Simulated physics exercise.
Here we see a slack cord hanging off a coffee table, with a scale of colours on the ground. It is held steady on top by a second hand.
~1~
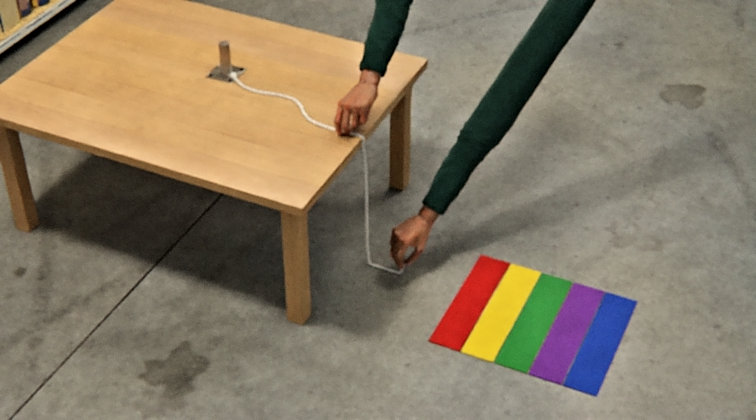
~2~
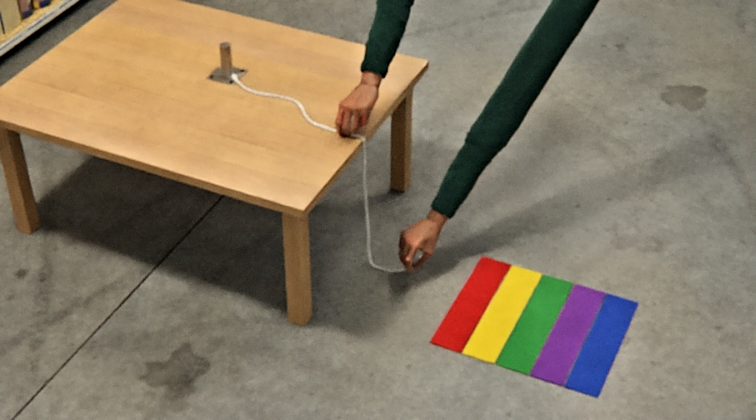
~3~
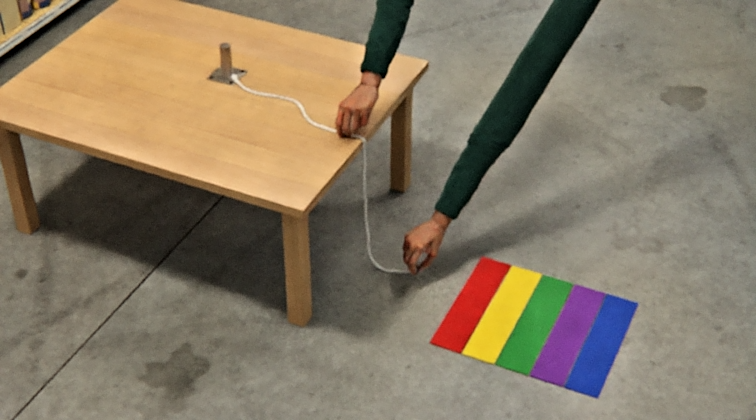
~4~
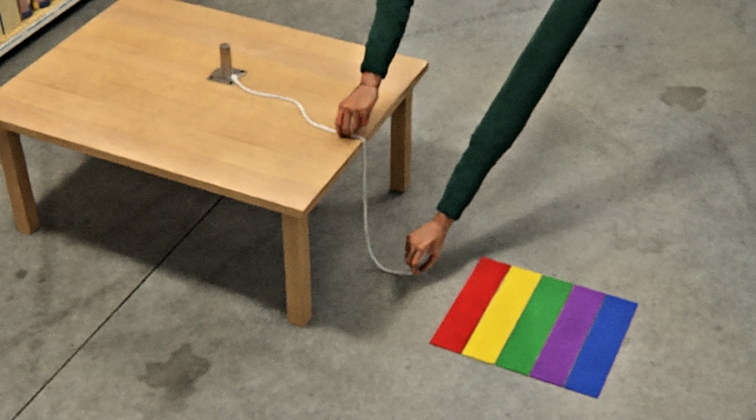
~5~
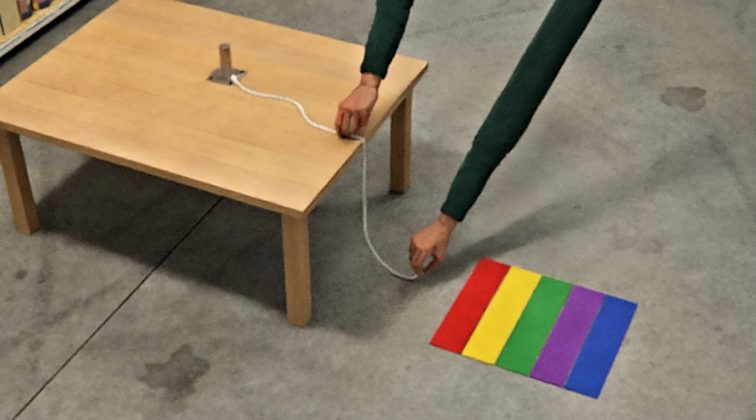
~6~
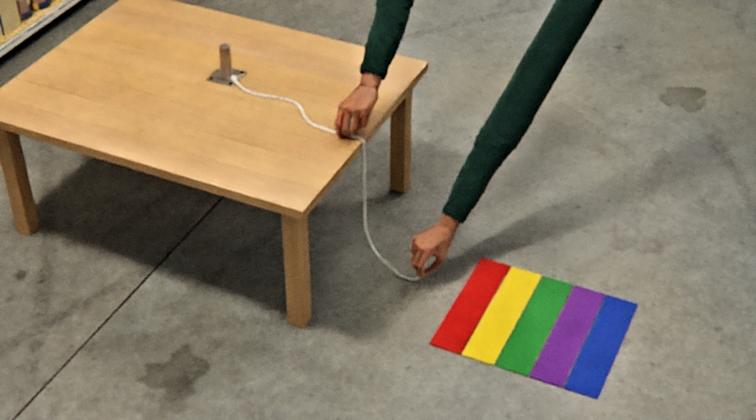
Hands in dark green sleeves holding a white cord at a wooden table's edge, the lower hand easing slightly right near coloured stripes.
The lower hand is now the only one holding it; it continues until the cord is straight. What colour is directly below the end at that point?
The colour below it is yellow.
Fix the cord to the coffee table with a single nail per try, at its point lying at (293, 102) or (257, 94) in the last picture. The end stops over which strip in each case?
Strip per try: Yellow / yellow.
A little later, end near (447, 281); short of the strips.
Next, end near (487, 293); over red.
When it is tight, end near (510, 300); over yellow. The yellow one.
